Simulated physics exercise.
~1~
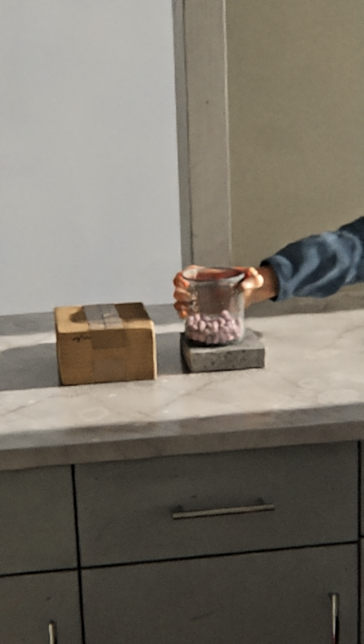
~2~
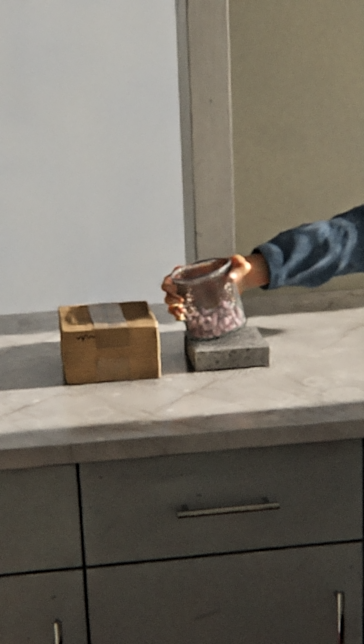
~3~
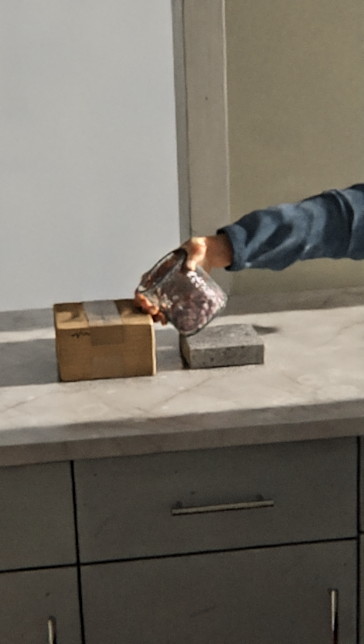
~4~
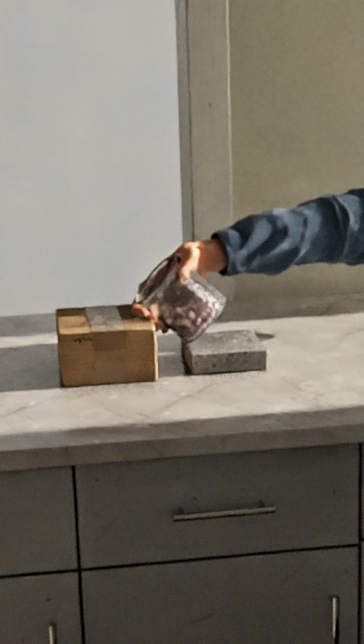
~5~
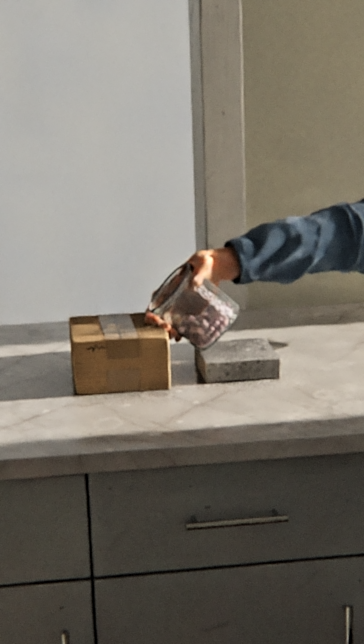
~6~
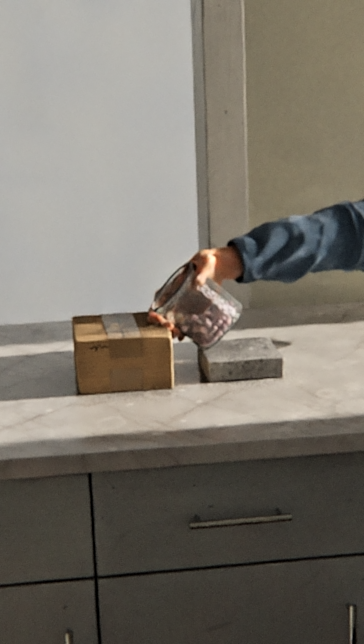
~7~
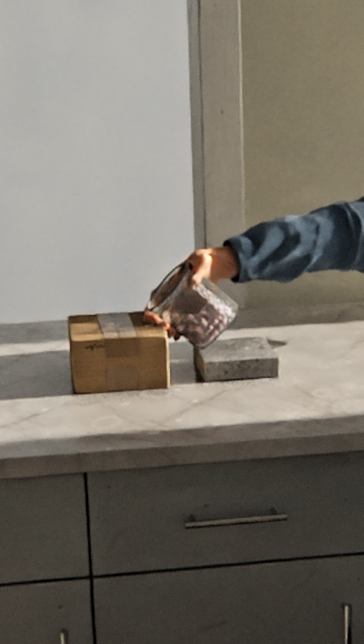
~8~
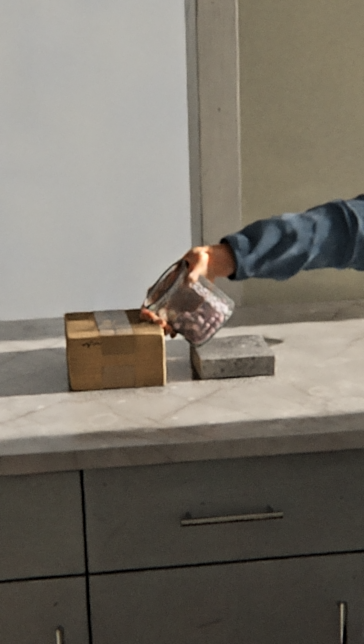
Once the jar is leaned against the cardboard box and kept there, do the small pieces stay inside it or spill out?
The small pieces all stay inside the jar, even as it is held tilted against the box.
A hand in a dark blue sleeve reaches in from the right and grips a clear jar partly filled with small pinkish pieces, standing on a grey slab. The slab sits beside a taped brown cardboard box on a pale marbled counter above grey drawers, seen from the front by a slightly swaying camera. The hand lifts the jar a little and tips it leftward toward the box. The jar leans further until it meets the box's upper edge. There the hand keeps it steeply tilted, and the pieces all stay inside.
